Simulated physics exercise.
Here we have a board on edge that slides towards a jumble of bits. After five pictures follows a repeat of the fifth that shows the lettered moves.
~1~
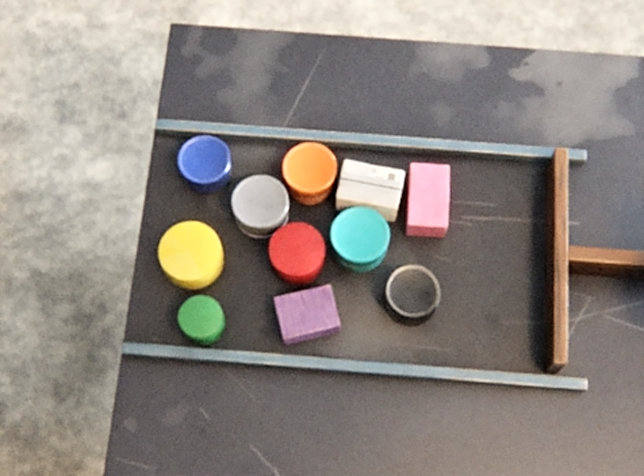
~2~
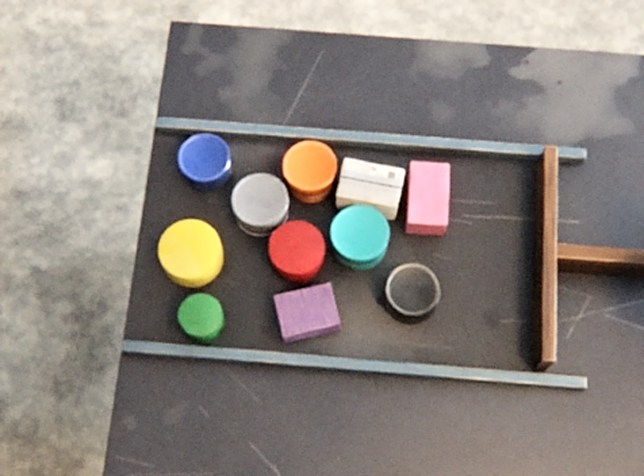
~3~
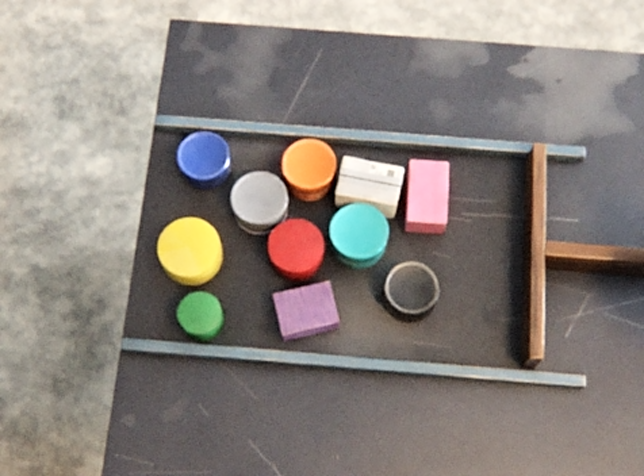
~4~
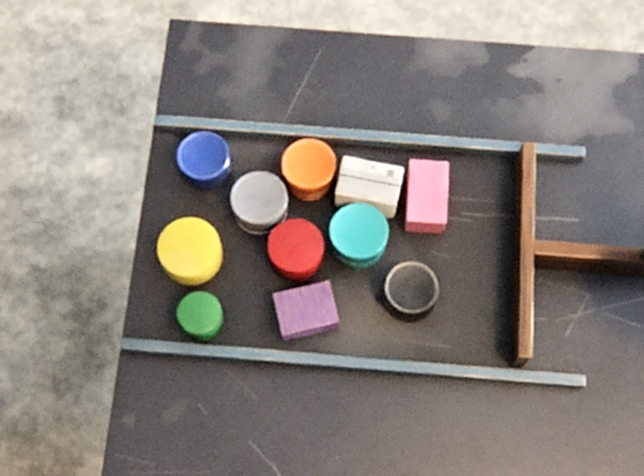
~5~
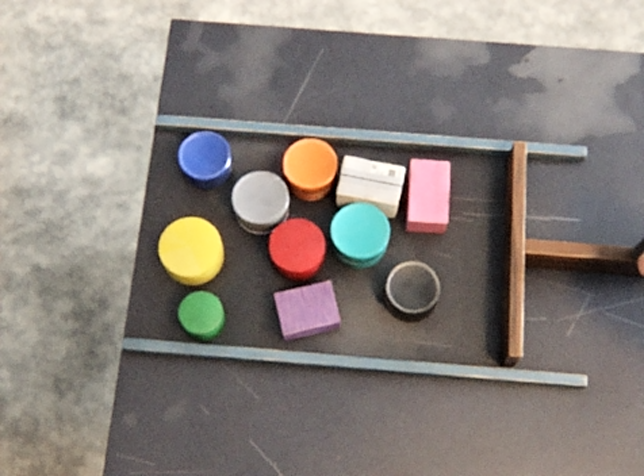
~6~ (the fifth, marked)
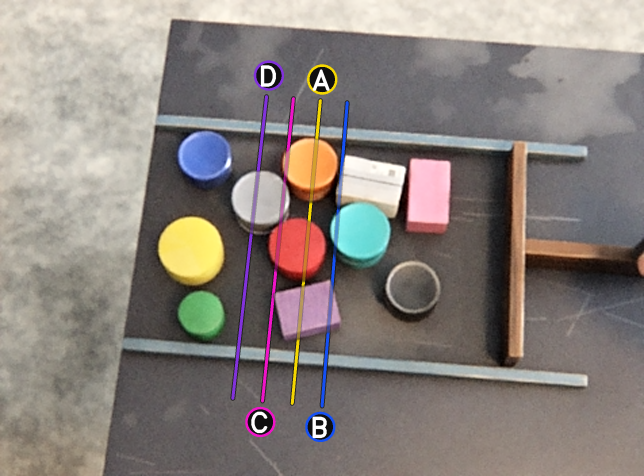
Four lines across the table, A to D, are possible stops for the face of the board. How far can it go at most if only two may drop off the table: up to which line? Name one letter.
At C, and not beyond.
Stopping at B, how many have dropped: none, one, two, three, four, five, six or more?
The count is none.
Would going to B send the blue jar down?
No.
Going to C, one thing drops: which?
It is the blue jar.
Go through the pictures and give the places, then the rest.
Purple block (307, 315); grey tin (261, 207); white box (370, 191), in the first frame.
Board (551, 249); orange jar (310, 172), in the second frame.
Board (538, 247); pink block (426, 197), in the third frame.
Board (527, 246); yellow tin (190, 252), in the fourth frame.
Board (518, 245); green tin (202, 317); turquoise tub (359, 236); purple block (307, 311), in the fifth frame.
On the marked copy, A at (307, 244); B at (335, 246); C at (279, 242); D at (251, 240).
With C. Early on, board (432, 238); orange jar (299, 169); white box (355, 187).
Further on, board (344, 231); blue jar (166, 159); yellow tin (185, 257).
At the end, board (283, 227); blue jar over the edge; yellow tin (140, 258); one fallen.
As for the rest, A is within the limit but short; B is within the limit but short; D drops four.
